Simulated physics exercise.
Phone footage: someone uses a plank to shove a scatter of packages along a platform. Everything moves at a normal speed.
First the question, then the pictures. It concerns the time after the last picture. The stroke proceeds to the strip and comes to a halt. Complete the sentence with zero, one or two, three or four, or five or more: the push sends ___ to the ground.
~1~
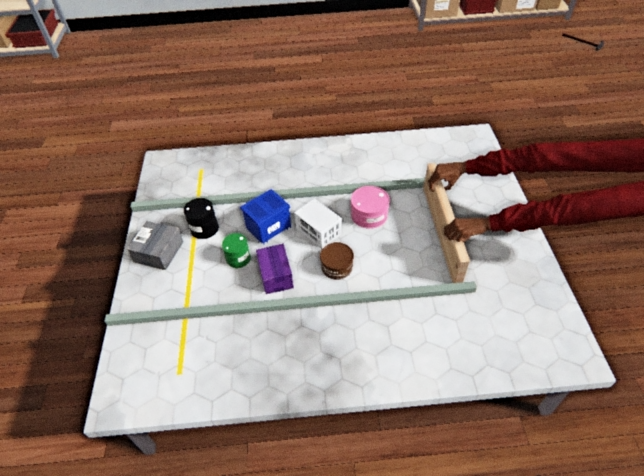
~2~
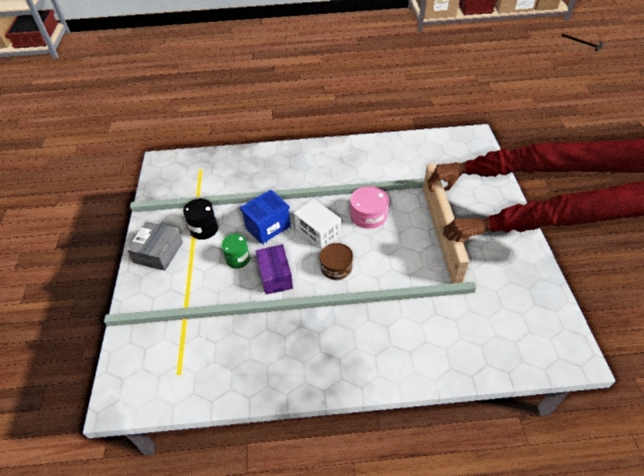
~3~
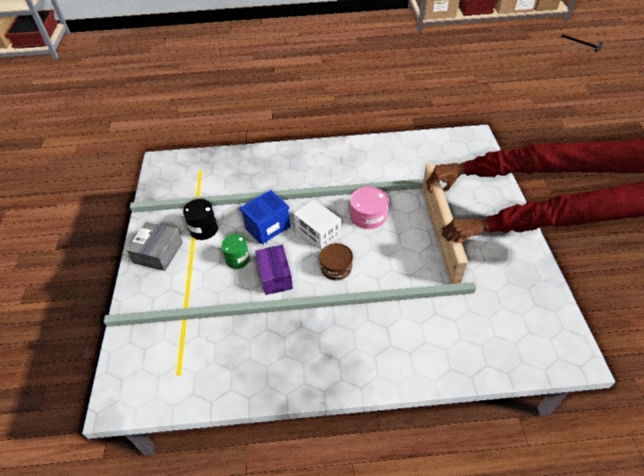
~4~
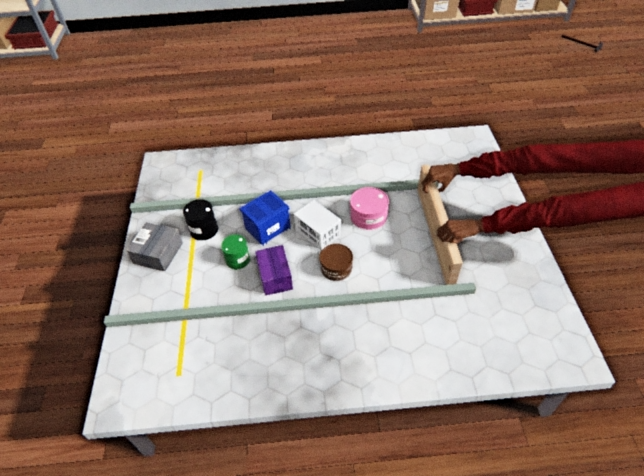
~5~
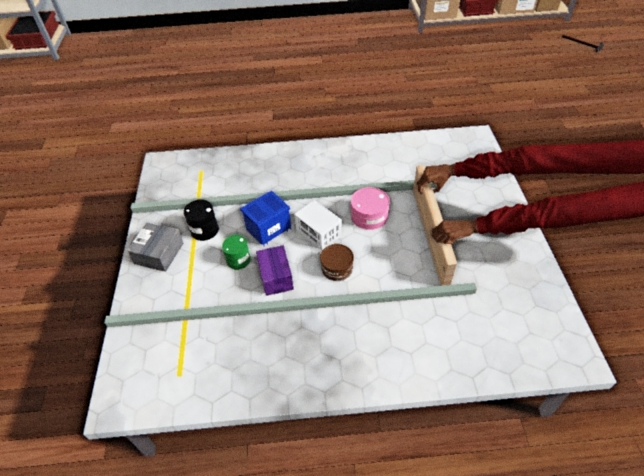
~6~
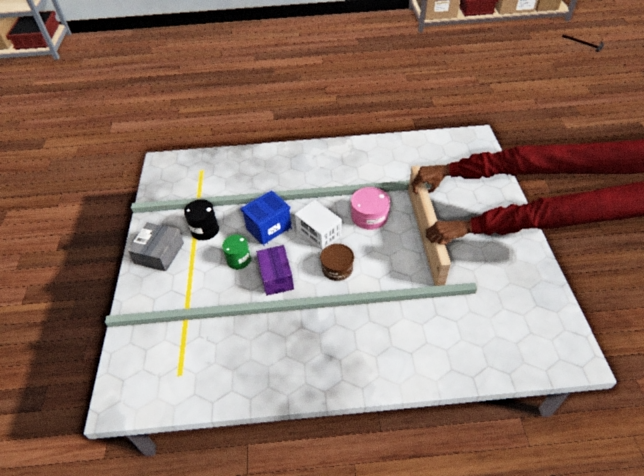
The push sends one or two to the ground.
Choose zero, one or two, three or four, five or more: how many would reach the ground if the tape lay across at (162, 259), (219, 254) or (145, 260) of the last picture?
Going one by one, the answers are five or over, none at all and more than four.
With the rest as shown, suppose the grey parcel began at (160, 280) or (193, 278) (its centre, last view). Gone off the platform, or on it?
Going in order, the first time it ends up below and the second time it ends up below.
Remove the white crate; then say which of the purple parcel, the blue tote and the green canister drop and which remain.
The purple parcel keeps its place; the blue tote keeps its place; and the green canister keeps its place.
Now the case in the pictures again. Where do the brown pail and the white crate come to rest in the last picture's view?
Brown pail: (171, 283); white crate: (161, 251).
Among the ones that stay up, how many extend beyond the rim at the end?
It totals 1.
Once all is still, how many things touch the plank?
Contact count: 2.
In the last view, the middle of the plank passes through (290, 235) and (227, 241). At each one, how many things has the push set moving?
Tally at point one: 7; at point two: 8.
Soon after, none off yet; grey parcel at rest near (157, 247); black canister at rest near (202, 220); green canister at rest near (237, 252).
After that, none off yet; grey parcel at rest near (157, 247); black canister displaced about its own width near (179, 219); green canister displaced about its own width near (212, 260).
In the end, the number that fall off is one or two; gone, black canister and grey parcel.
